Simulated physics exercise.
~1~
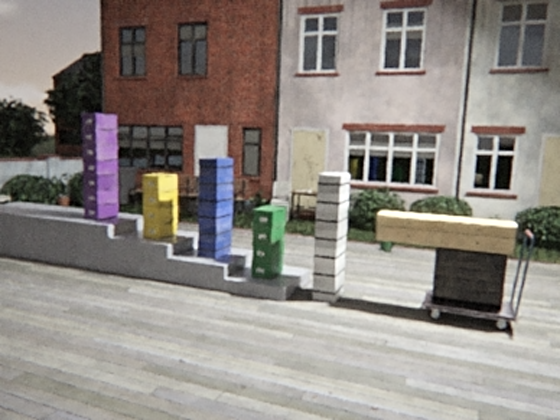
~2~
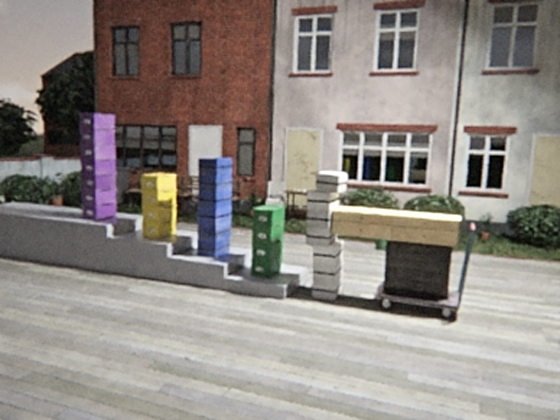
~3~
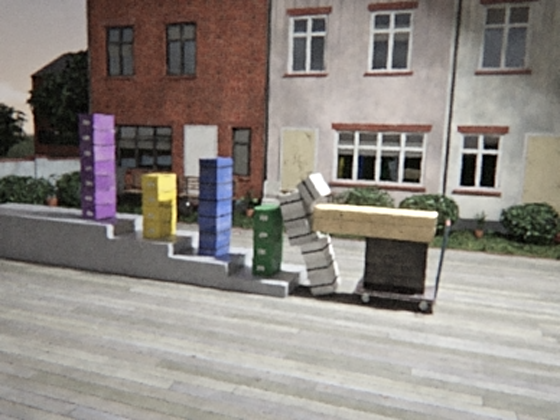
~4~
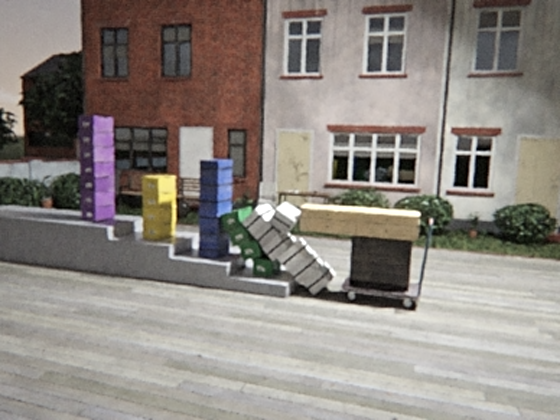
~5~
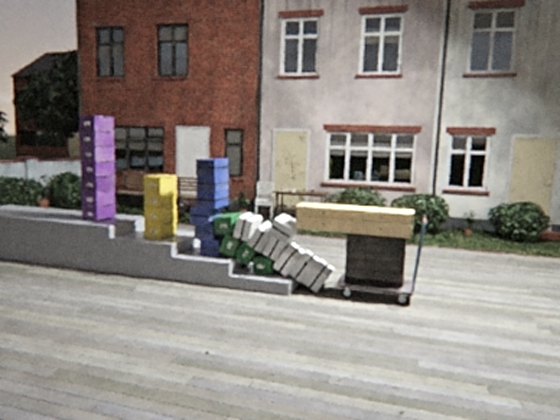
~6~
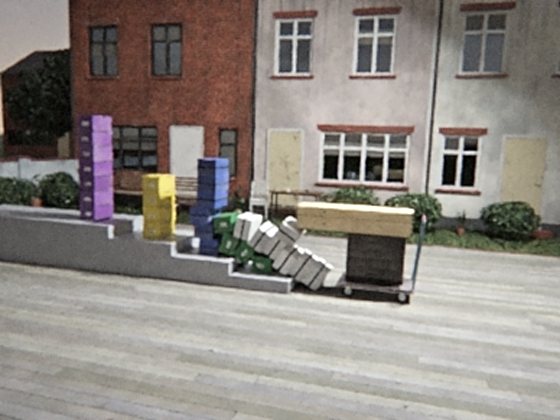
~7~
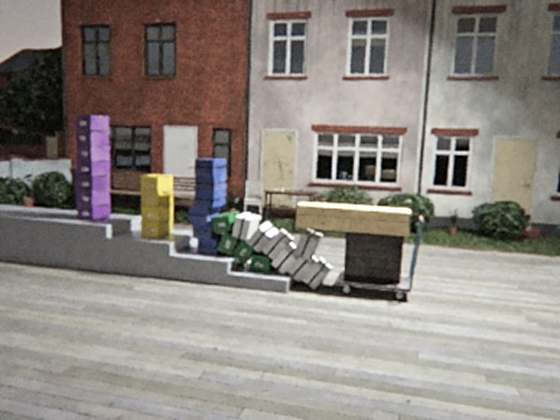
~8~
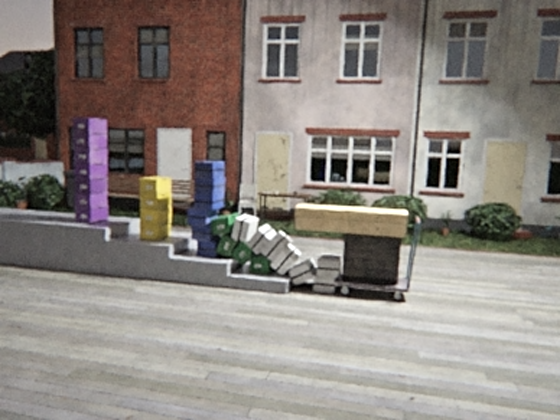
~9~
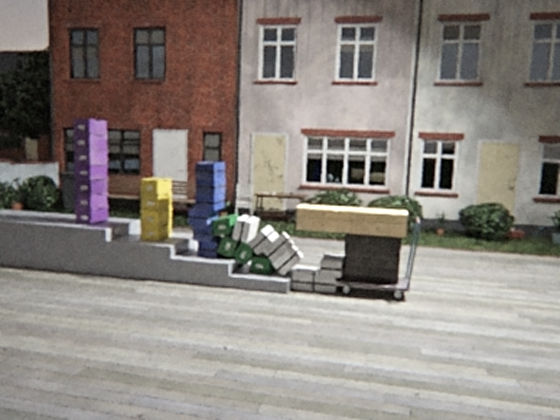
On a paved area before terraced houses, a trolley carrying a long pale block rolls left into a white pile of boxes, which buckles and topples against the green pile, collapsing it against the blue one; the blue, yellow and purple piles remain standing on the steps.
